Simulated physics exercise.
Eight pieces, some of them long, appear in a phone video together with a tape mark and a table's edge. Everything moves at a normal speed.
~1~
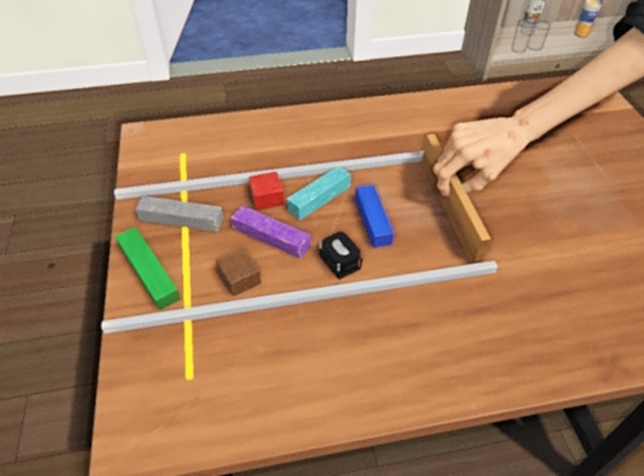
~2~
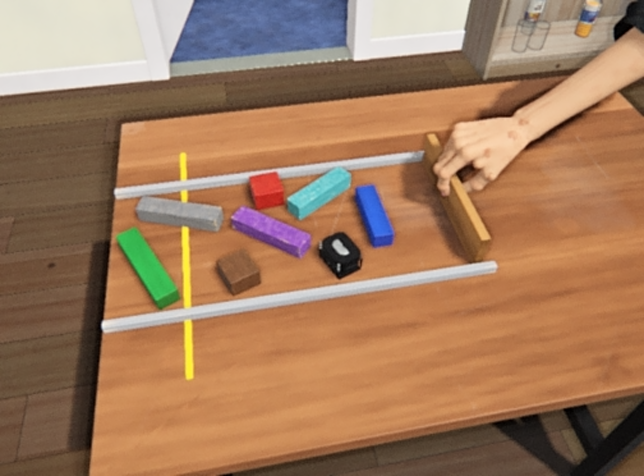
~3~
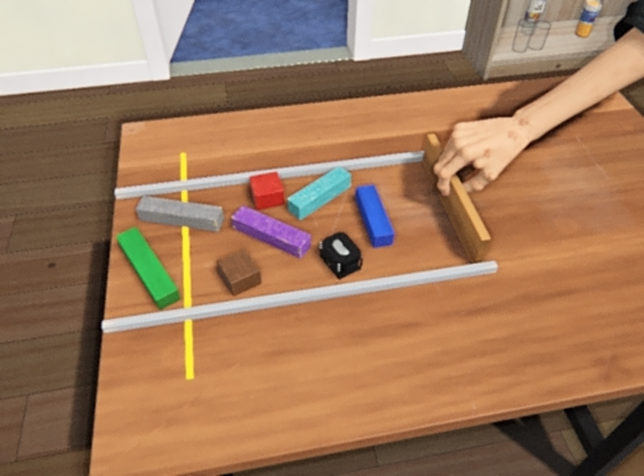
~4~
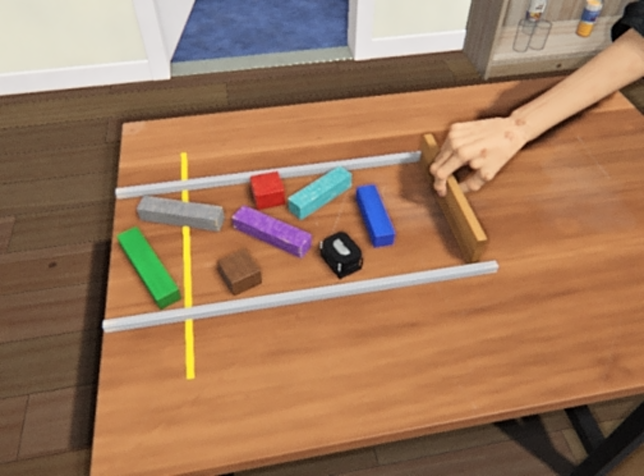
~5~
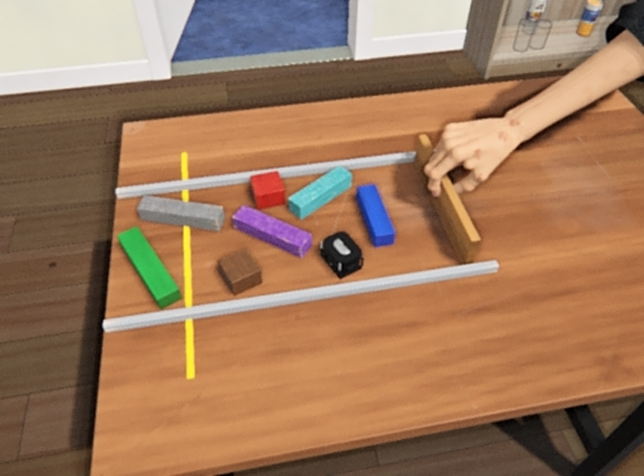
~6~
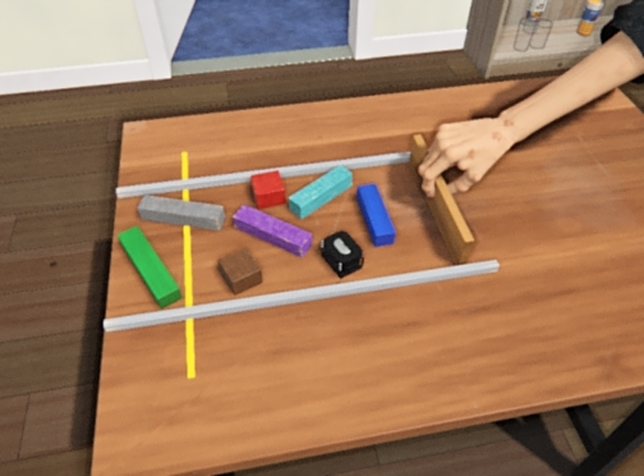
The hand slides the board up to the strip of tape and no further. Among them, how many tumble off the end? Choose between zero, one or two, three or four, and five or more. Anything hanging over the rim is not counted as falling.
The count is one or two.
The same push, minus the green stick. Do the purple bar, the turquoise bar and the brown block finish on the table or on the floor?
Note: Purple bar is on by the end; turquoise bar is on by the end; brown block is on by the end.
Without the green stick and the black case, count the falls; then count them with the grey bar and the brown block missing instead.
You'd count 1 the first time and 0 the second time.
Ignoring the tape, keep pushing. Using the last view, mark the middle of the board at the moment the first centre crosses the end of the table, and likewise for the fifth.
Roughly (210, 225) and then roughly (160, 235).
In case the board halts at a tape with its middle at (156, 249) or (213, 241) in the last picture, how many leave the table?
5 and 0 down on the floor.
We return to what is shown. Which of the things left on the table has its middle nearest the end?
It's the brown block that is foremost.
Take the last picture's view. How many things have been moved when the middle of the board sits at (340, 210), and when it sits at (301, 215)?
At the first spot the count is 3, and at the second it is 6.
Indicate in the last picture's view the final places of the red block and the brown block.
In the last picture the red block sits at (139, 202) while the brown block sits at (121, 290).
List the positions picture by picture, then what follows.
The first frame shows green stick (147, 267); grey bar (180, 214); brown block (239, 272); board (452, 196); tape (186, 246).
The second frame shows grey bar (180, 214); board (452, 196).
The third frame shows brown block (239, 272); purple bar (271, 232).
The fourth frame shows green stick (148, 266); turquoise bar (321, 192).
The fifth frame shows grey bar (181, 213); red block (268, 190).
The sixth frame shows green stick (149, 266); grey bar (182, 213); brown block (240, 271); board (438, 197); tape (187, 245).
A little later, none off yet; green stick at rest near (149, 266); grey bar at rest near (182, 213); brown block at rest near (240, 271).
Next, none off yet; green stick at rest near (149, 266); grey bar shifted a little near (170, 212); brown block moving near (236, 271).
Later still, none off yet; green stick shifted a little near (134, 269); grey bar shifted about its own width near (121, 207); brown block shifted well along near (166, 283).
When it is over, the number that fall off is one or two; down, grey bar and green stick.
